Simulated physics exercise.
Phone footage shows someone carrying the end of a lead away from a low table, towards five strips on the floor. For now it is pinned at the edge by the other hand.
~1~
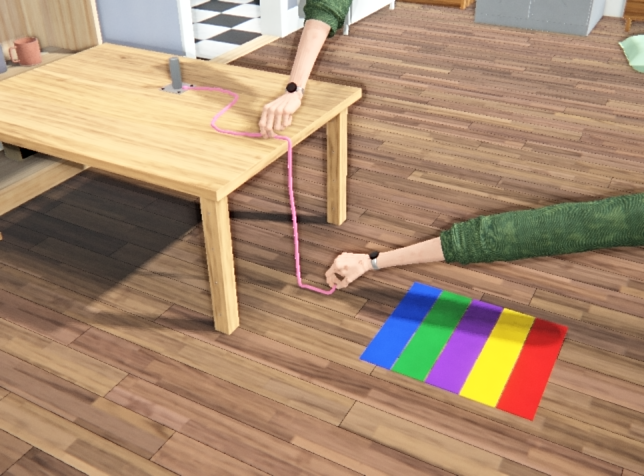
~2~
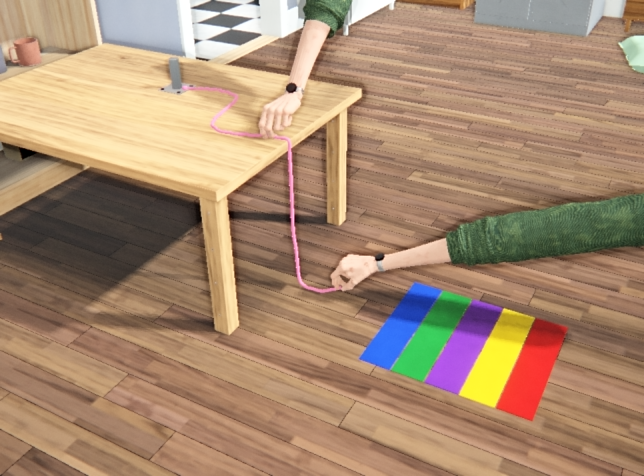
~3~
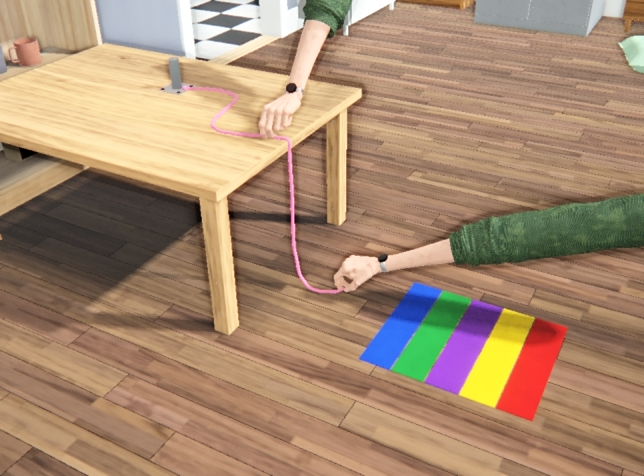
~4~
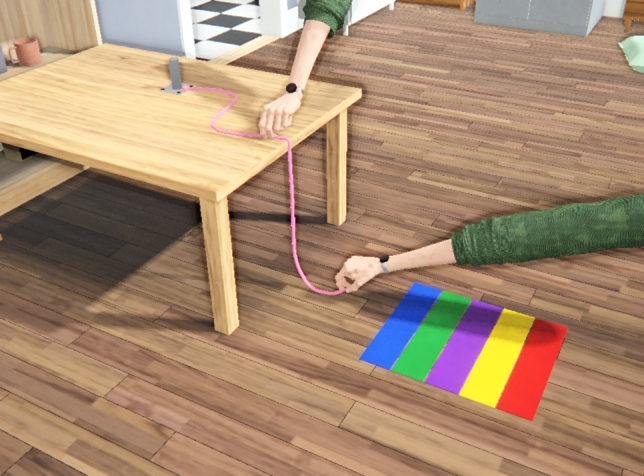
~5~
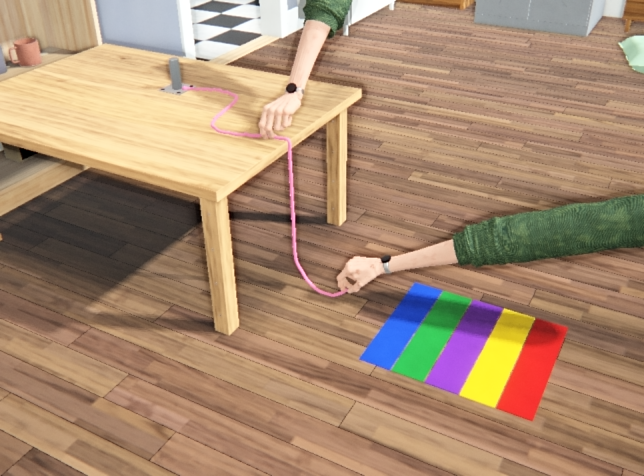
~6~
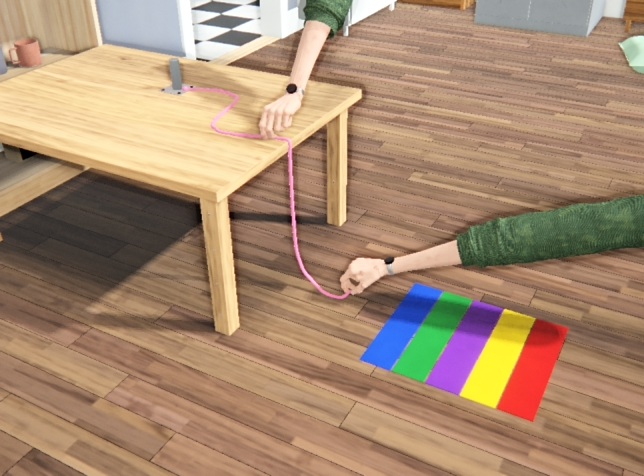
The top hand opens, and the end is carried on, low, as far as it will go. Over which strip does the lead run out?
Over the yellow strip.
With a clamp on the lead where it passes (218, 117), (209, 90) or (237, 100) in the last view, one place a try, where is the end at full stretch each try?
Near (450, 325), then (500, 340), then (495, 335).
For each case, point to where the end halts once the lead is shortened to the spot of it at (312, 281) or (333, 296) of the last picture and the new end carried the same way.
Estimated pixels: (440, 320) then (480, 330).
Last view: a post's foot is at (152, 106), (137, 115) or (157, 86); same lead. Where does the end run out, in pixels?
(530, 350), (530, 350) and (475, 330).
A little later, end near (460, 326); over purple.
Next, end near (492, 335); over yellow.
When it is tight, end near (511, 341); over yellow. It gets as far as the yellow strip.
